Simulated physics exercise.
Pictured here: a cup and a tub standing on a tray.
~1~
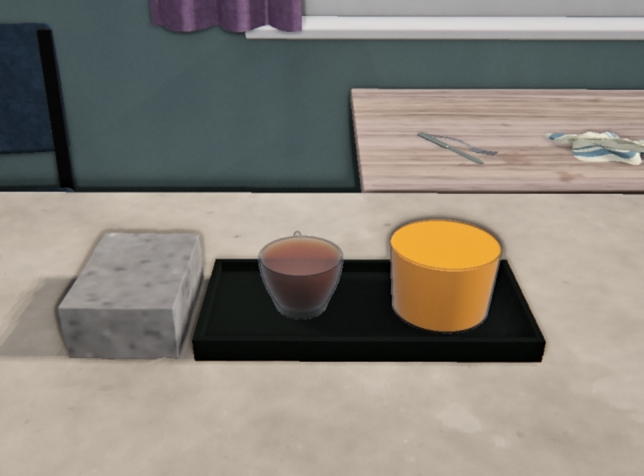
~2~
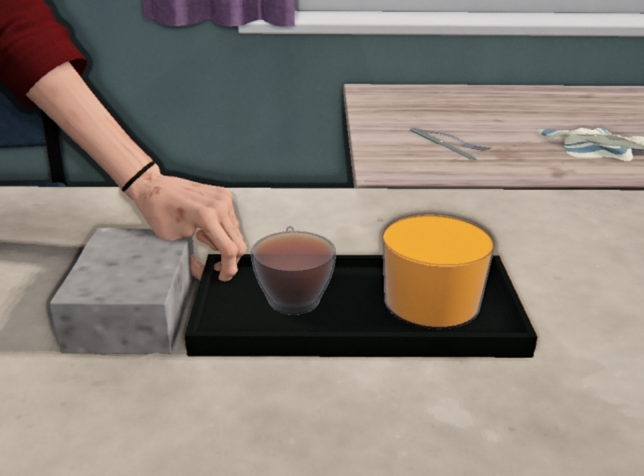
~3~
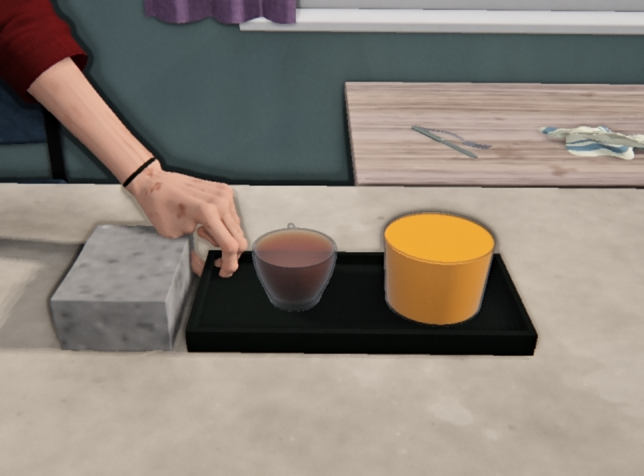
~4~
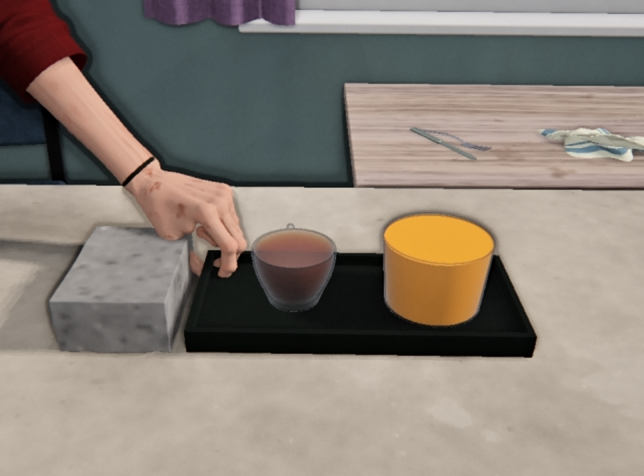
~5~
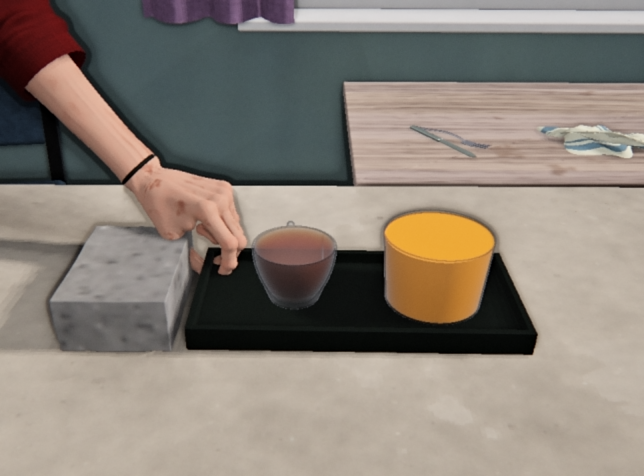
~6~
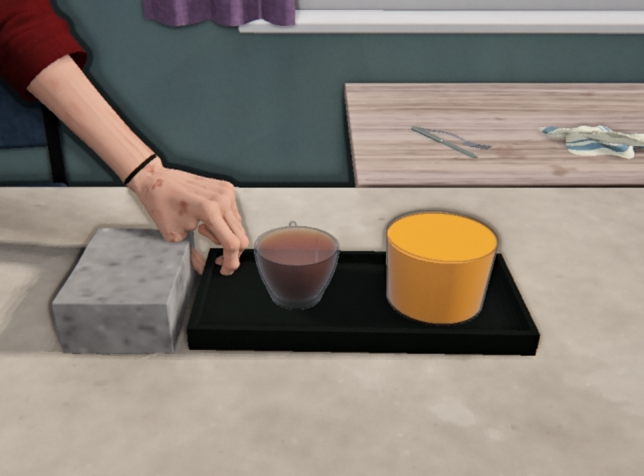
A black tray holding a clear glass cup of reddish-brown liquid and an orange tub sits on a pale stone-like counter, seen from the front and slightly above. A grey speckled block stands to its left, with a teal wall, purple curtain and wooden surface behind. A red-sleeved arm appears from the left and grips the tray's left end, lifting it barely, while the view shifts very slightly.
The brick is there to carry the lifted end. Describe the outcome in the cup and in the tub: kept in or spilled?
Cup spilled, tub spilled.
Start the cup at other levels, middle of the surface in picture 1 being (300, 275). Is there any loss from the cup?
I'd bet it comes through fine.
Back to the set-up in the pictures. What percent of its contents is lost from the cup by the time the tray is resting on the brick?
Roughly 16 percent of it.
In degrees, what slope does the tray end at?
Roughly 12°.
Next, the tray slopes by about 7°; cup, it has slopped over; tub, it has slopped over.
After that, the tray slopes by about 13°; cup, it has slopped over; tub, it has slopped over.
Finally, the tray slopes by about 12°, resting on the brick; cup, it has slopped over; tub, it has slopped over.
